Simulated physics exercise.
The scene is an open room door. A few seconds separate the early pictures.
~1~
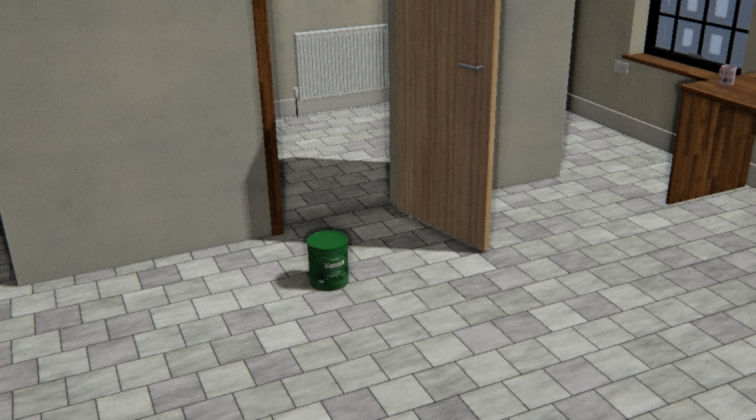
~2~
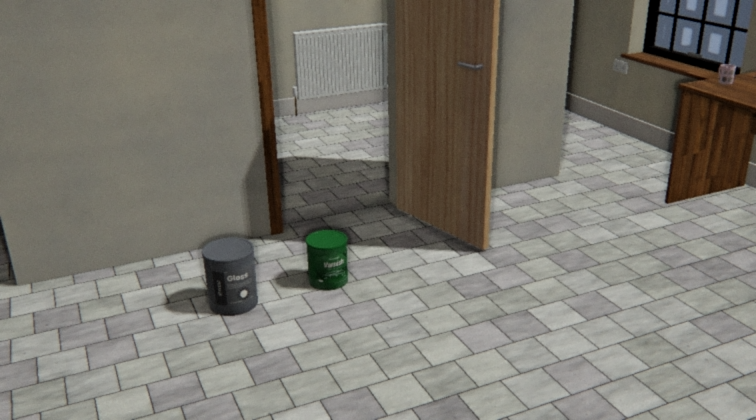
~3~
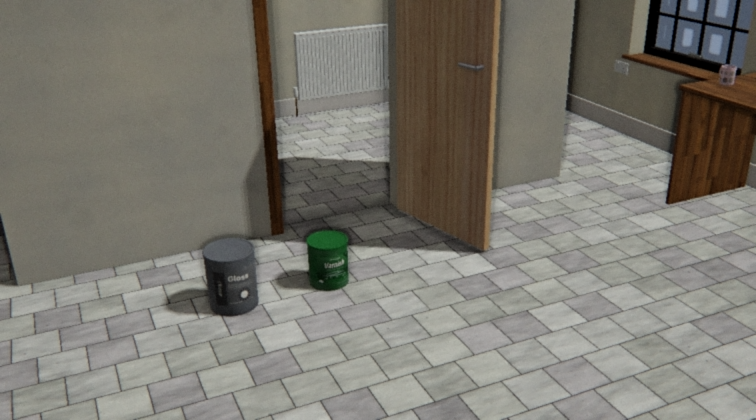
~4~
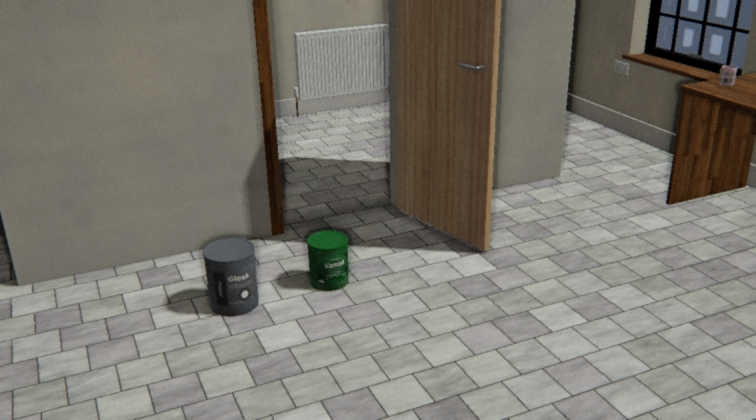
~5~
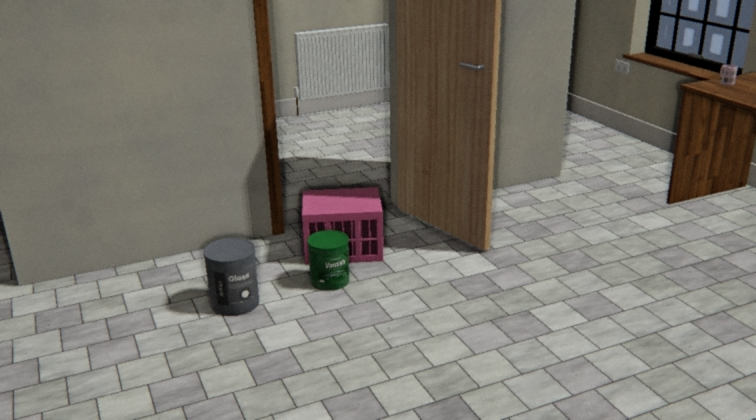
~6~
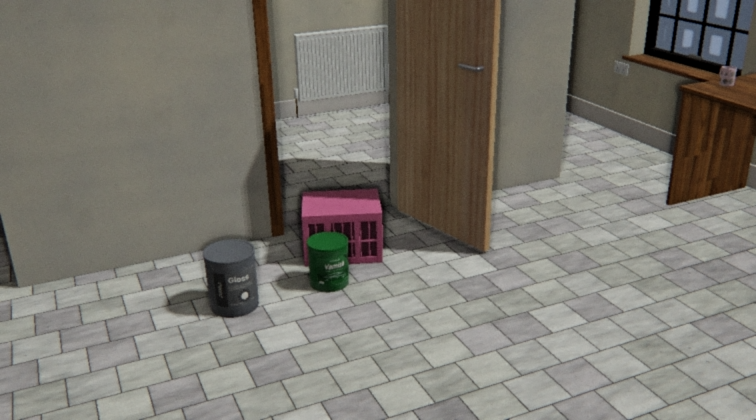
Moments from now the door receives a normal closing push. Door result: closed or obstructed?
Obstructed.
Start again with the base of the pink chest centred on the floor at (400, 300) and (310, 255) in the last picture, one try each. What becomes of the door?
In the first case it closes; in the second case it stops short.
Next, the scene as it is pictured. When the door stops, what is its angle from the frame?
The answer is roughly 40°.
Then, 0.70 s after the last picture, door at 83°.
Then, 1.20 s after the last picture, door at 54°; pink chest slid a little near (336, 225).
Then, 1.50 s after the last picture, door at 44°; pink chest slid a little near (318, 222).
At rest, door at 40°; moved from the start, pink chest; the other 2 in place. Seen from the same camera at the end, pink chest near (313, 220).
